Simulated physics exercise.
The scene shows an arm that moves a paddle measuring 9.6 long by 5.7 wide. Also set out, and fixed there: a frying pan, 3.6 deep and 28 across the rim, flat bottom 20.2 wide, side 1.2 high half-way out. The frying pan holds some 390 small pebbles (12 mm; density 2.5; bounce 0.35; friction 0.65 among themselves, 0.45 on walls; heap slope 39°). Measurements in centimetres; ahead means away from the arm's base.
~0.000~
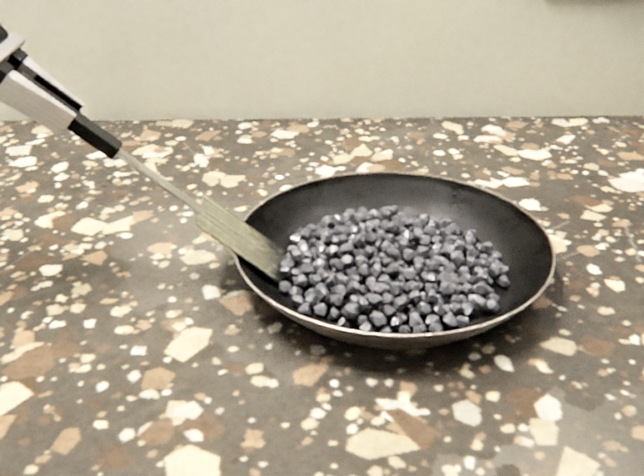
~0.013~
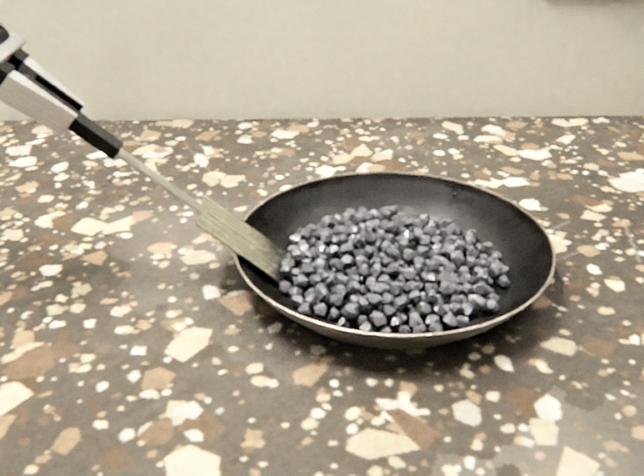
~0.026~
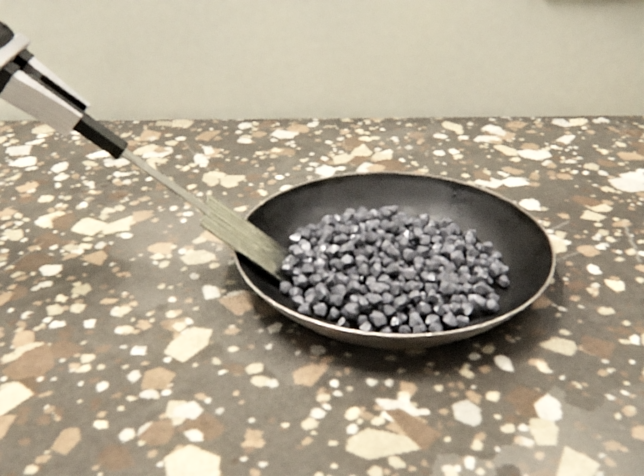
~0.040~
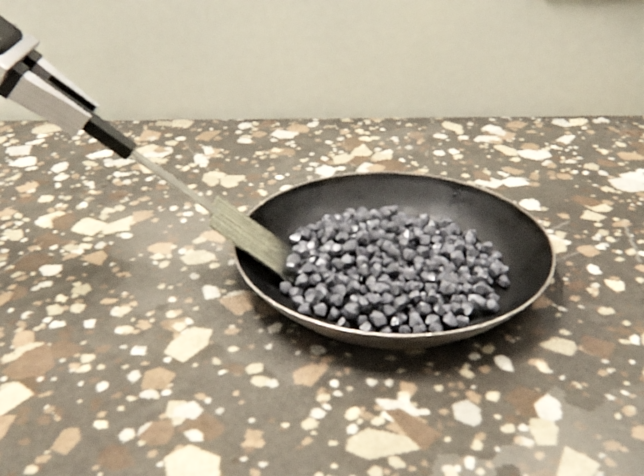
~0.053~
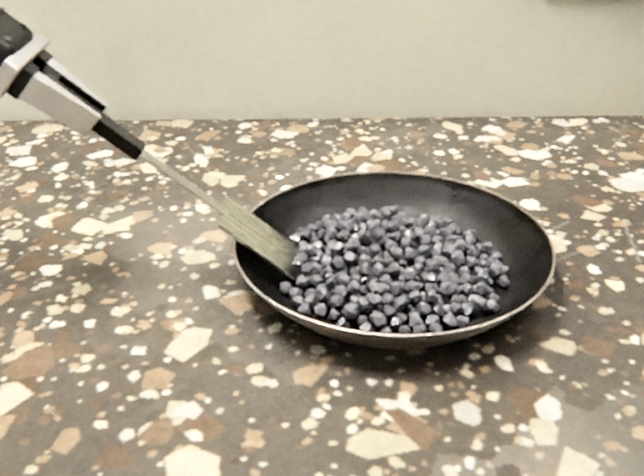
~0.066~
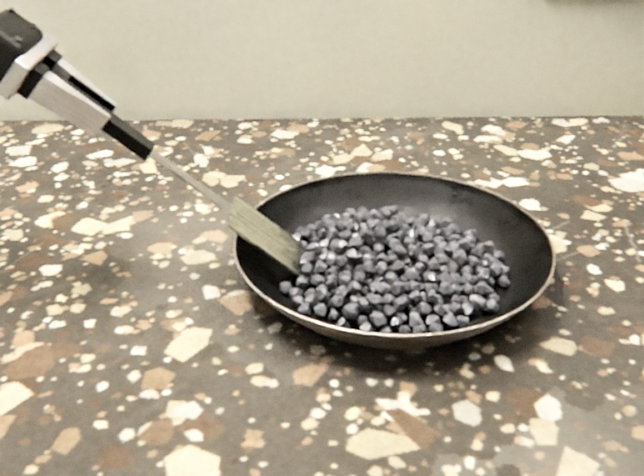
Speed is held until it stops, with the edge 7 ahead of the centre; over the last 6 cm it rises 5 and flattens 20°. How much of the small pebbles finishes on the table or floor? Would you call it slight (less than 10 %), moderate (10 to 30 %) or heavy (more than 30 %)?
I would call it slight, less than 10 %.
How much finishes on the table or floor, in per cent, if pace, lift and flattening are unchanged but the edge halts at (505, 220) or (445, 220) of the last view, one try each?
First try roughly 10 percent, second roughly 0 percent.
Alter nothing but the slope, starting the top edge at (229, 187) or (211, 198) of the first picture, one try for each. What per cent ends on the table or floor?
Roughly 0% and 5%.
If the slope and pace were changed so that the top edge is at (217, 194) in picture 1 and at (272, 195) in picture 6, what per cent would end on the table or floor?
Off the vessel, on the table or floor: Some 10 percent.
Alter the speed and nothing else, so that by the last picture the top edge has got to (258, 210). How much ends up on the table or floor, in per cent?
Near 10 in a hundred.
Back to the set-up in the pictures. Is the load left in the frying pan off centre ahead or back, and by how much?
Forward offset: Roughly 4.0 cm.
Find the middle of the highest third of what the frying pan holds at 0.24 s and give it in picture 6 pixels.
I'd say close to (442, 249).
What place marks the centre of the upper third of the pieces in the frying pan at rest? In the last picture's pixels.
(486, 252).
By 0.15 s, sloping 41°, highest piece 4 above the table; 390 in the frying pan.
By 0.24 s, sloping 34°, highest piece 6 above the table; 390 in the frying pan.
By 0.48 s, sloping 21°, highest piece 5 above the table; 384 in the frying pan, 6 on the table or floor.
By 1.53 s, sloping 21°, highest piece 5 above the table; 384 in the frying pan, 6 on the table or floor.
Final count, 384 in the frying pan, 6 on the table or floor. That is 2 % on the table or floor.
